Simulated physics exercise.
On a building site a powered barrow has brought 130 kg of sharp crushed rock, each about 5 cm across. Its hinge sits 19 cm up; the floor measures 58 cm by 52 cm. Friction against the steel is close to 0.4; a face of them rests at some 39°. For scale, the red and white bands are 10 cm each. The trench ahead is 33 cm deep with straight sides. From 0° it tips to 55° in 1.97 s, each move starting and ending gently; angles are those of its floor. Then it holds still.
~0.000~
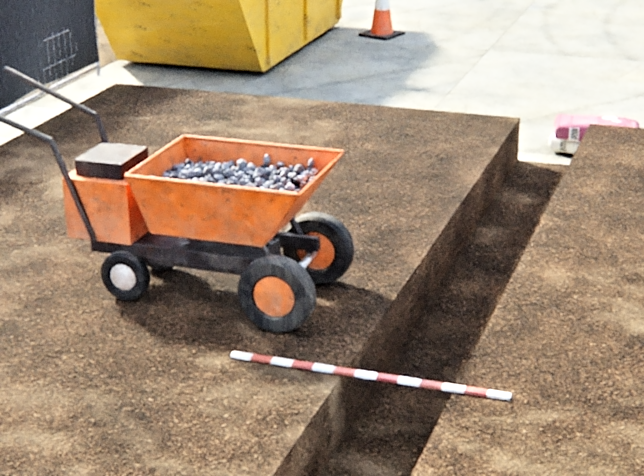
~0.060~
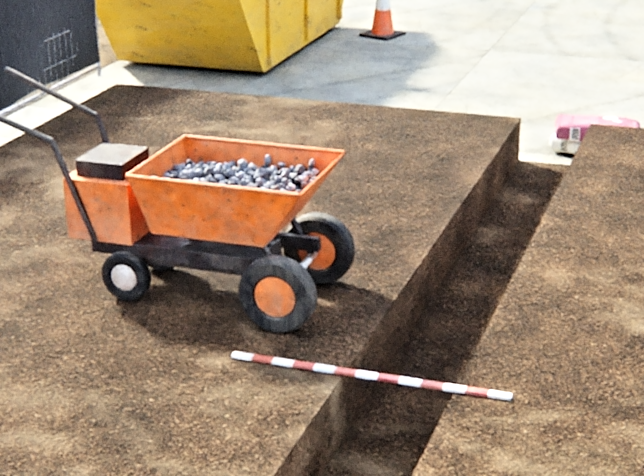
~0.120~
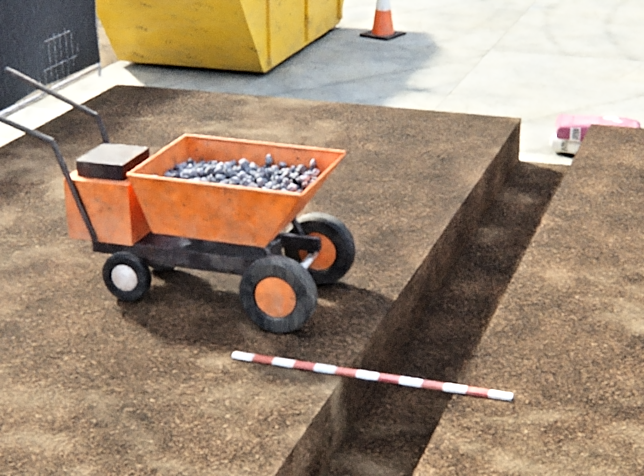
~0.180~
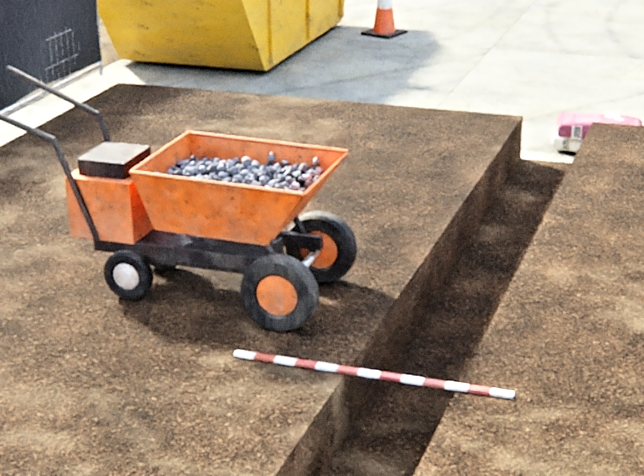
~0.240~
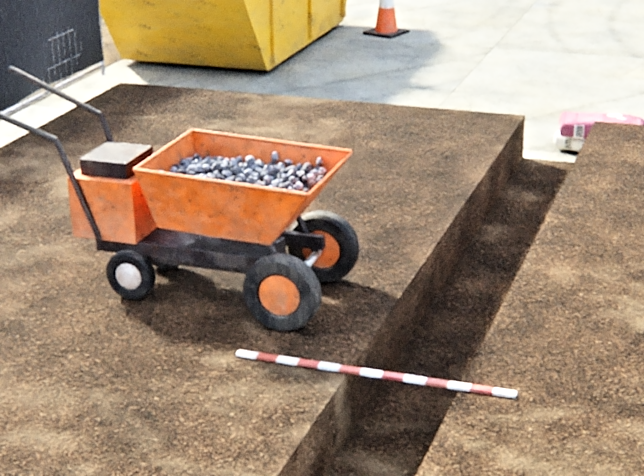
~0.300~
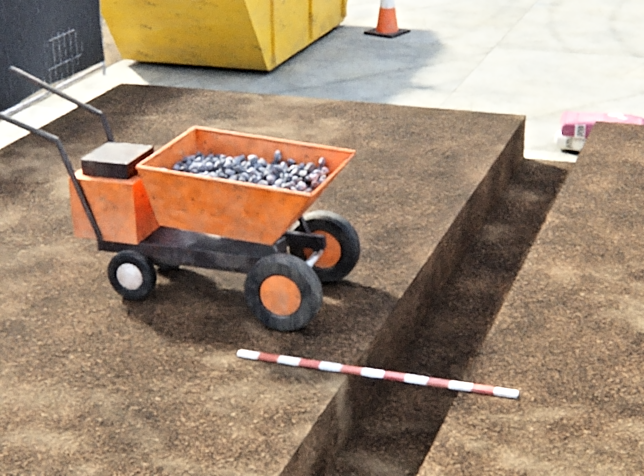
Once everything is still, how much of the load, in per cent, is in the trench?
Roughly 5 per cent ends in the trench.
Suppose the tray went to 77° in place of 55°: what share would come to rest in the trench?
In that case some 100 per cent.
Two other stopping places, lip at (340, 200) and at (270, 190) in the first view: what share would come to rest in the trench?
First some 5, then 5 per cent.
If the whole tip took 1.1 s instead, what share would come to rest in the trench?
Then about 10 per cent.
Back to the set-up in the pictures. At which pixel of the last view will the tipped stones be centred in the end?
Near (437, 382).
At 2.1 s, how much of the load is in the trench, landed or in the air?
About 0 per cent by then.
After 1.5 s the floor is at 46°; 100 % in the tray; the foremost stones are at (369, 225).
After 2.1 s the floor is at 55°; 99 % in the tray, 1 % in the trench; the foremost stones are at (416, 295).
After 2.4 s the floor is at 55°; 97 % in the tray, 3 % in the trench; the foremost stones are at (445, 387).
After 4.4 s the floor is at 55°; 95 % in the tray, 5 % in the trench; the foremost stones are at (470, 398).
